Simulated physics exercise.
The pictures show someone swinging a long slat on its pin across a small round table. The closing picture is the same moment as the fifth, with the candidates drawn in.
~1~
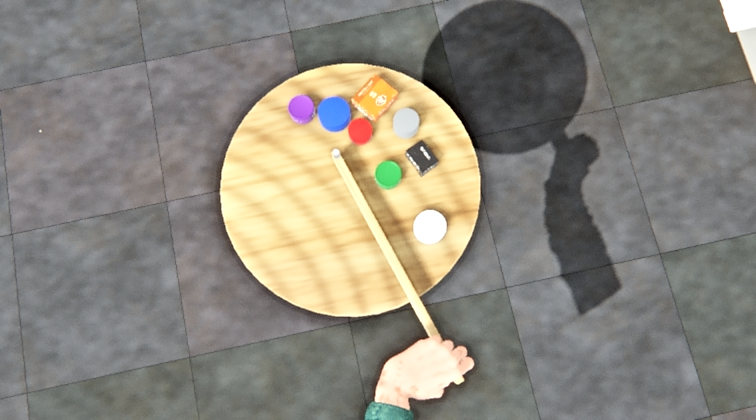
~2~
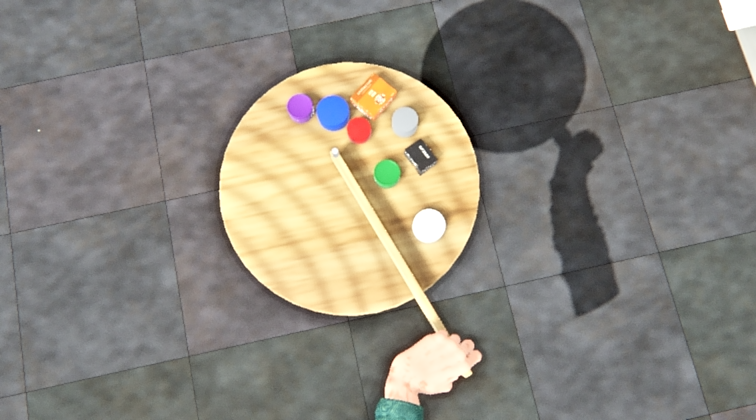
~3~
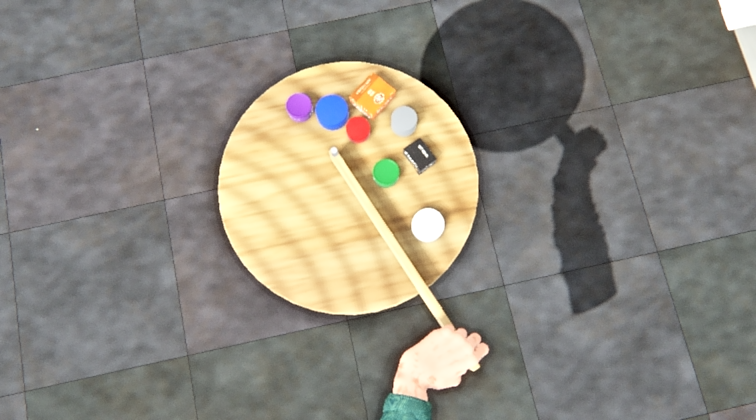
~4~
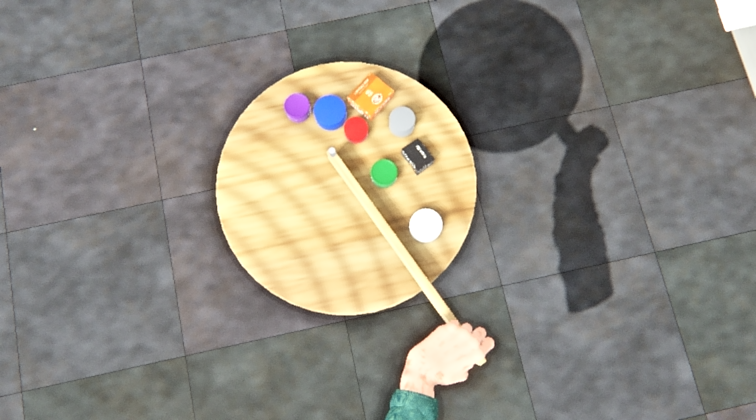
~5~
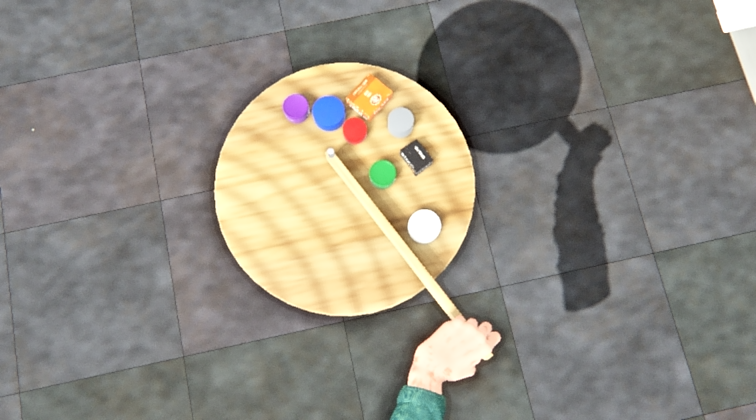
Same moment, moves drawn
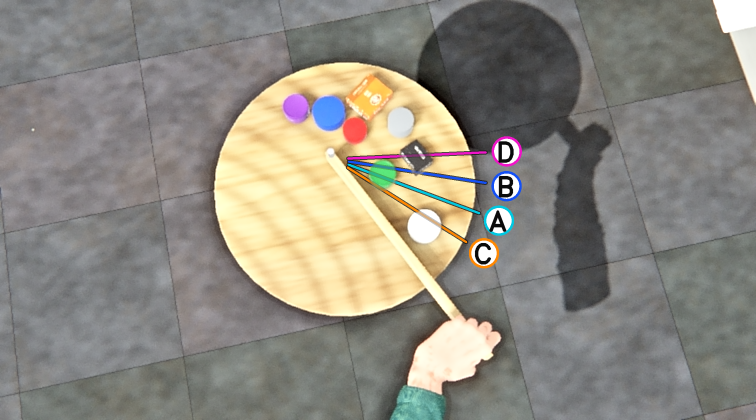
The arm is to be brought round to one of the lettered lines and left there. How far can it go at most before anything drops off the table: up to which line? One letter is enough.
The farthest safe stop is D.
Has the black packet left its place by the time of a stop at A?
No.
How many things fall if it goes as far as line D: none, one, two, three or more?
In all, none.
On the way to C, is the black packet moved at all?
No.
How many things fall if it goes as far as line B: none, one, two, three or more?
By then, none.
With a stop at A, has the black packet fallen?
No.
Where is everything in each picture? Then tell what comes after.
Green tub (388, 175); black packet (422, 158); blue tin (334, 115), in the first frame.
Arm (379, 226); orange packet (374, 97), in the second frame.
Arm (381, 223); white tin (428, 225), in the third frame.
Arm (381, 221); grey pot (402, 122), in the fourth frame.
Arm (382, 220); black packet (416, 157); blue tin (329, 114); orange packet (369, 98), in the fifth frame.
On the marked copy, A at (413, 189); B at (417, 172); C at (406, 204); D at (417, 155).
Taking D. A third of the way, arm (402, 199); white tin (442, 205); green tub (384, 173).
Two thirds of the way, arm (413, 172); white tin (458, 167); green tub (388, 156).
When it is over, arm (415, 152); white tin (460, 137); black packet (419, 136); nothing has fallen.
As for the rest, A is safe but short; B is safe but short; C is safe but short.
